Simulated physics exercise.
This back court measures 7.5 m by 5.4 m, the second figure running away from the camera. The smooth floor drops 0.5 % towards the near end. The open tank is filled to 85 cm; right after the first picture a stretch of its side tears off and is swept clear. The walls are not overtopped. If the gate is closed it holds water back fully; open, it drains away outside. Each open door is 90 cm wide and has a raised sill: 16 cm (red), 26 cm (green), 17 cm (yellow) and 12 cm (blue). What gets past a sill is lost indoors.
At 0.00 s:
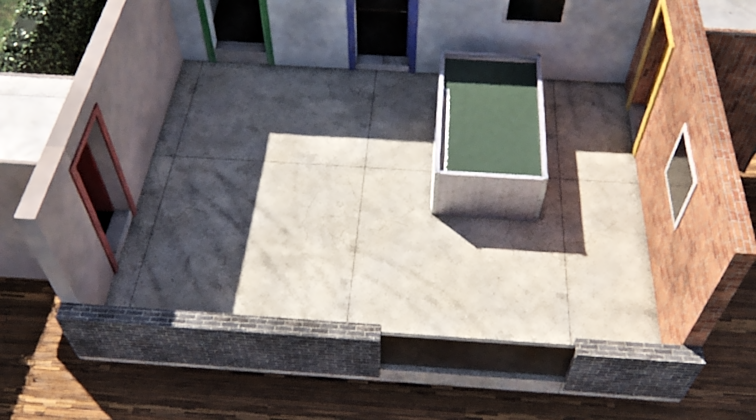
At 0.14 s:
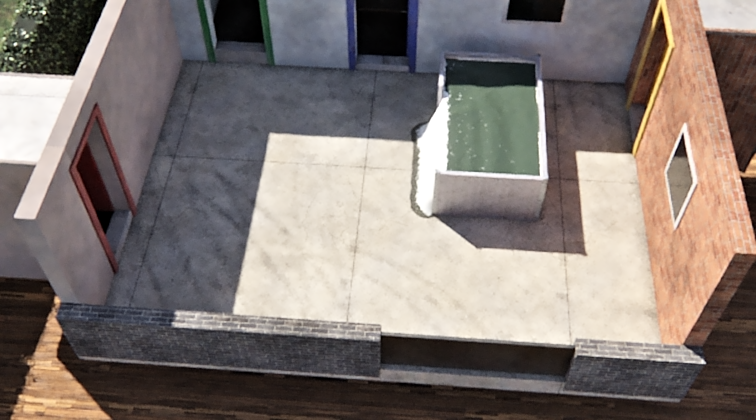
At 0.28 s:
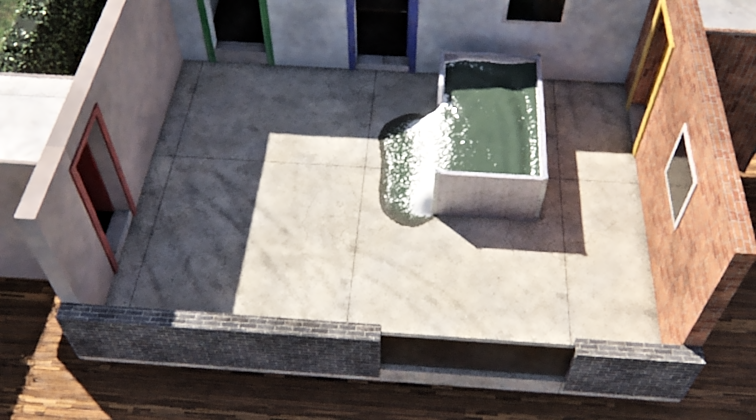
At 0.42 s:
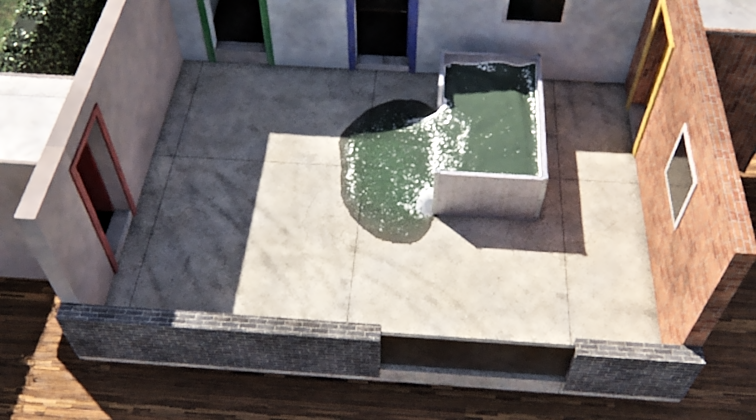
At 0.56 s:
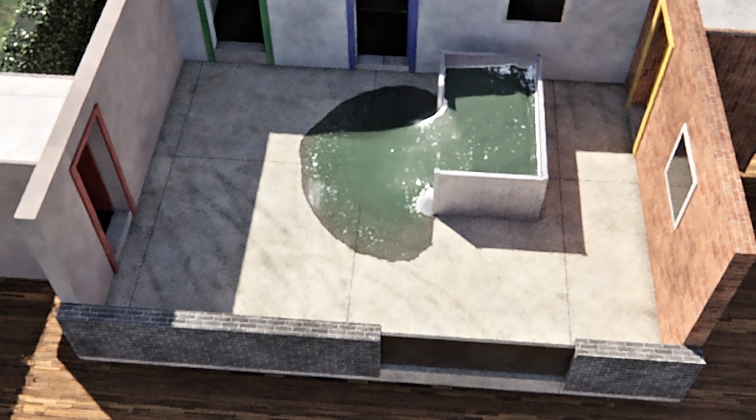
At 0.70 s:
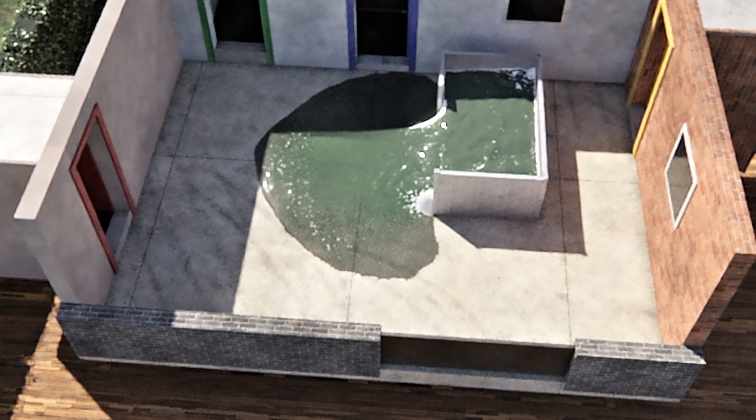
A walled courtyard sat in patchy sunlight with a full tank of green water, until the tank's left side gave way and the water poured out, spreading leftward across the floor in a widening, rounded pool.
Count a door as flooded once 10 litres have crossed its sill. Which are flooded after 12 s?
Door by door: At the red door it passes the limit; at the green door it does not reach the limit; at the yellow door it stays under the limit; at the blue door it does not reach the limit.
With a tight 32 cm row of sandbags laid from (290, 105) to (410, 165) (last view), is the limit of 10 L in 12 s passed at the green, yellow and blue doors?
Against that limit: Green under, yellow below, blue over.
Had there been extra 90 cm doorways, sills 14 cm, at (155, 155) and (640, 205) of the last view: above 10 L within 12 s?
In turn: Over, below.
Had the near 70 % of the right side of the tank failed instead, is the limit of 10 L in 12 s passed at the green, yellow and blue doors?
Against that limit: Green under, yellow above, blue under.
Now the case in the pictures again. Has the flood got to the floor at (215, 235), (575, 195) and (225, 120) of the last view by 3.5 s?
In that order: Under water, not reached, under water.
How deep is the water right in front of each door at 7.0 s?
In cm: Red 11, green 11, yellow 1, blue 6.
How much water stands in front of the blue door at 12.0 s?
Some 5.0 cm.
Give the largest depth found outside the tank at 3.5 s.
Roughly 30 cm.
After 1.4 s water covers 50 % of the floor and is deepest (35 cm) near (427, 196); red door not reached, green door 6 cm at the sill, 0 L in, yellow door not reached, blue door 6 cm at the sill, 0 L in.
After 2.2 s water covers 60 % of the floor and is deepest (55 cm) near (97, 333); red door 28 cm at the sill, 22 L in, green door 11 cm at the sill, 0 L in, yellow door not reached, blue door 2 cm at the sill, 0 L in.
After 3.5 s water covers 60 % of the floor and is deepest (30 cm) near (97, 333); red door 22 cm at the sill, 55 L in, green door 18 cm at the sill, 1 L in, yellow door not reached, blue door 1 cm at the sill, 0 L in.
After 7.0 s water covers 85 % of the floor and is deepest (14 cm) near (431, 126); red door 11 cm at the sill, 74 L in, green door 11 cm at the sill, 1 L in, yellow door not reached, blue door 6 cm at the sill, 0 L in.
After 12.0 s water covers 95 % of the floor and is deepest (14 cm) near (551, 86); red door 8 cm at the sill, 74 L in, green door 5 cm at the sill, 1 L in, yellow door 11 cm at the sill, 0 L in, blue door 5 cm at the sill, 1 L in.
